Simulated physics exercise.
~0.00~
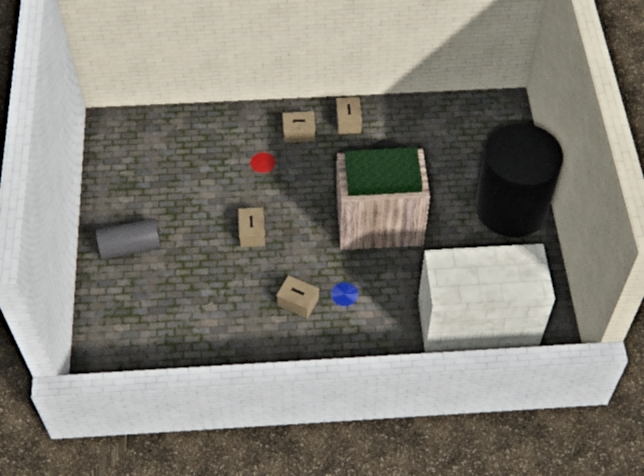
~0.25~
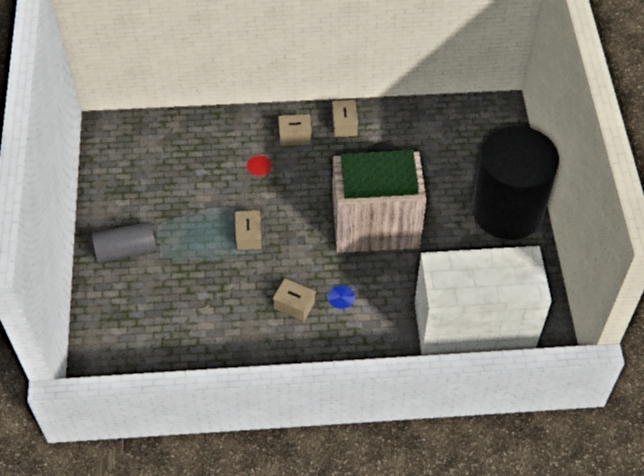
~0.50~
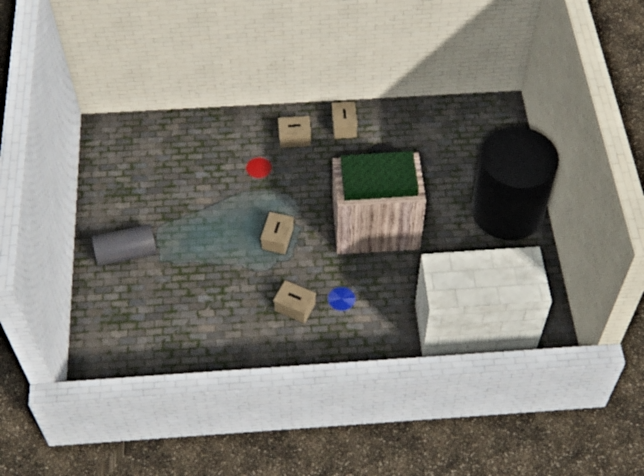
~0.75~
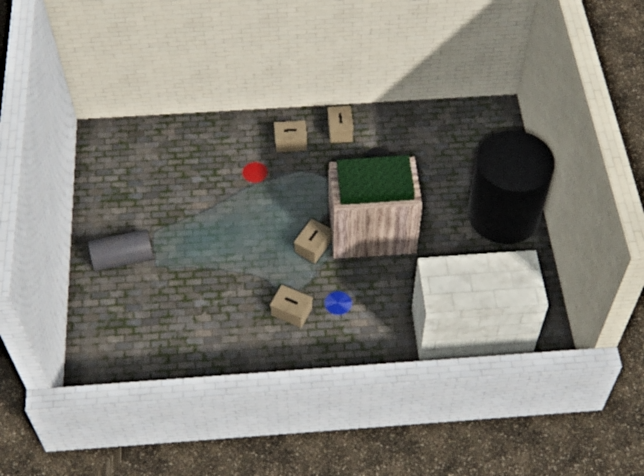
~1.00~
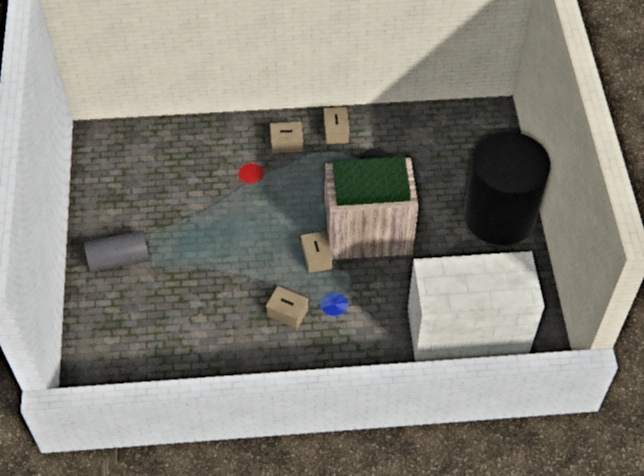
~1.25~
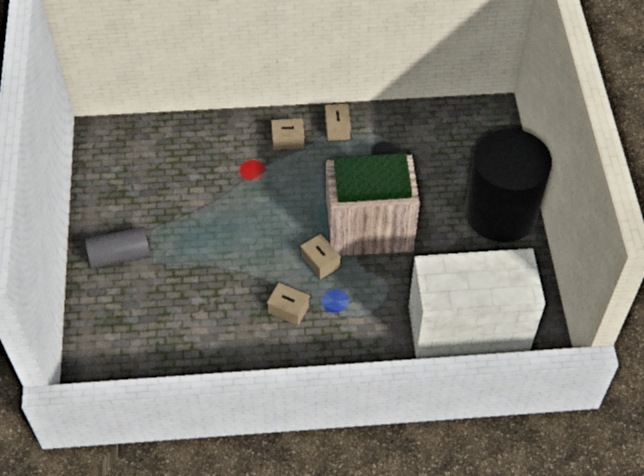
In a walled lot, water came out of a gray pipe on the left and spread across the paving, pushing the nearest tan box right and turning it beside the green-topped block.
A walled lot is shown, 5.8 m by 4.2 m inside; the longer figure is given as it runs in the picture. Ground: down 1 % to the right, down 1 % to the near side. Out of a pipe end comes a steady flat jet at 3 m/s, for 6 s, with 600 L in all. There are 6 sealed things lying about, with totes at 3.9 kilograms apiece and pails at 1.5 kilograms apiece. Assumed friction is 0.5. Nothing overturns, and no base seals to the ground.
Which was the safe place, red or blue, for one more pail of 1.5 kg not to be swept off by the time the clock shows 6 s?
The safe place was red.
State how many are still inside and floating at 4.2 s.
My tally comes to 1.
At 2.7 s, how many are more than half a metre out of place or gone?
At that time I count 2.
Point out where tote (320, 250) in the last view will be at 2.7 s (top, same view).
Position: About (340, 336).
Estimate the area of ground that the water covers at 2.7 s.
Roughly 9.0 m2 of it is wet.
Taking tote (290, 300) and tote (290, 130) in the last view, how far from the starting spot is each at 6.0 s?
0 cm and 0 cm respectively.
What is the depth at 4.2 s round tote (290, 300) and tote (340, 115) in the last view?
Depths: Near 1 cm, then near 3 cm.
After 1.8 s on red it would be 0 cm off in 1 cm of water; on blue it would be 24 cm off in 2 cm of water.
After 2.7 s on red it would be 0 cm off in 1 cm of water; on blue it would be 91 cm off in 2 cm of water.
After 4.2 s on red it would be 0 cm off in 1 cm of water; on blue it would be 108 cm off in 7 cm of water.
After 6.0 s on red it would be 0 cm off in 1 cm of water; on blue it would be 109 cm off in 8 cm of water.
